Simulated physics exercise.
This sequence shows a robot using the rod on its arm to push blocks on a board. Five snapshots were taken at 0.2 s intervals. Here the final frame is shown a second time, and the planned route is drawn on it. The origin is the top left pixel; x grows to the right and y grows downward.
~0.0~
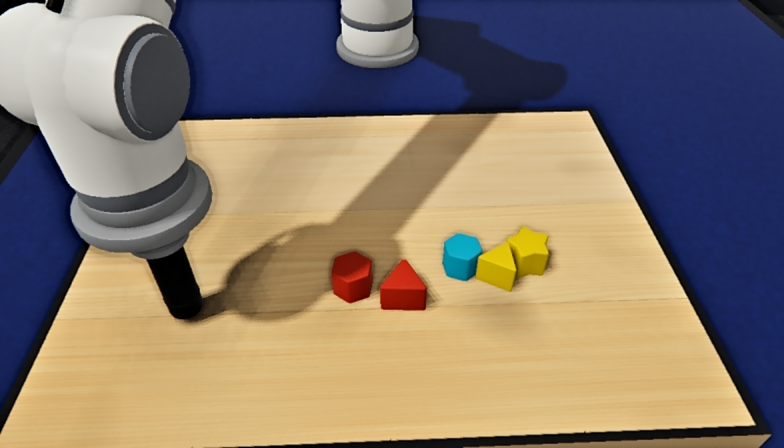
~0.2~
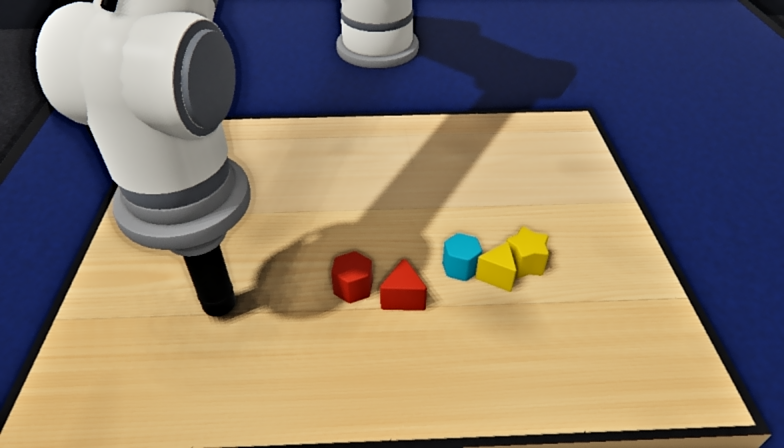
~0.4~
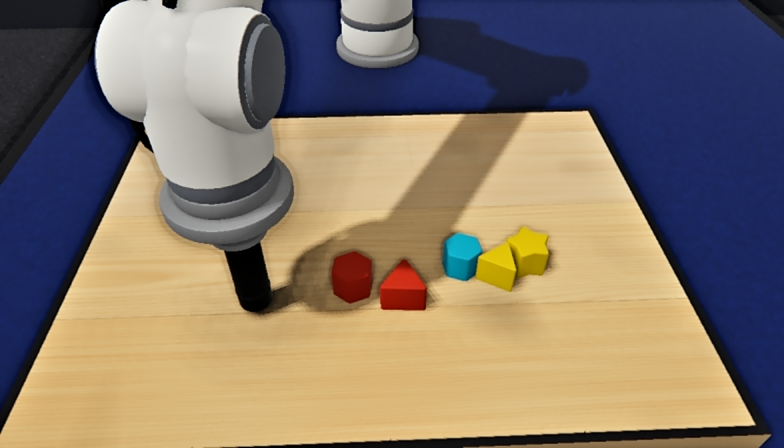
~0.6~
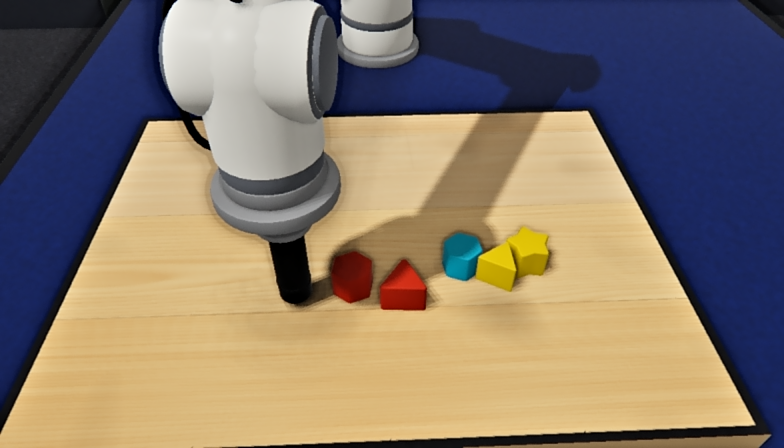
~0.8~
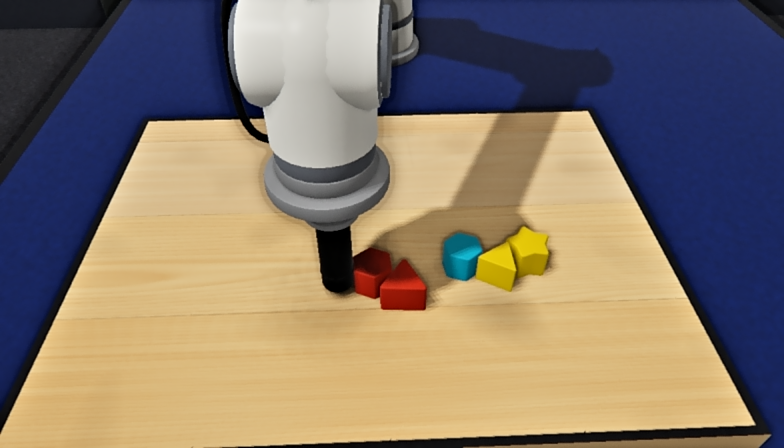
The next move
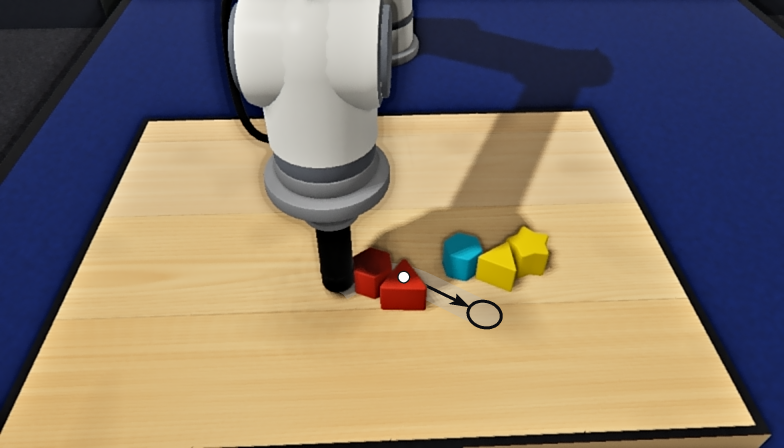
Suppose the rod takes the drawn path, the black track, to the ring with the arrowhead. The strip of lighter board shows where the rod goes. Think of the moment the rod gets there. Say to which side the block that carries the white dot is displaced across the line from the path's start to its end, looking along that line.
With start-to-end as forward, it shifts right.
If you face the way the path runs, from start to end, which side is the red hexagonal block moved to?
Goes left.
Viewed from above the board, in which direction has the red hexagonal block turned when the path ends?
Answer: Against the clock.
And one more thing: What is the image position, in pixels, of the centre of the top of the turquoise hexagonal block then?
Close to (490, 233).
The drawn path runs from (339, 288) via (388, 275) and (436, 291), ending at (485, 314); the dot is on the red three-sided block.
One third of the way, rod at (388, 268); red hexagonal block at (423, 249); red three-sided block at (414, 279), turned 40° clockwise.
Two thirds of the way, rod at (437, 284); red hexagonal block at (463, 252), turned 35° anticlockwise; red three-sided block at (424, 290), turned 80° clockwise; turquoise hexagonal block at (489, 236), turned 30° anticlockwise; yellow three-sided block at (506, 257).
At the end, rod at (486, 307); red hexagonal block at (468, 252), turned 45° anticlockwise; red three-sided block at (424, 292), turned 85° clockwise; turquoise hexagonal block at (490, 233), turned 35° anticlockwise; yellow three-sided block at (508, 257); yellow star not moved.
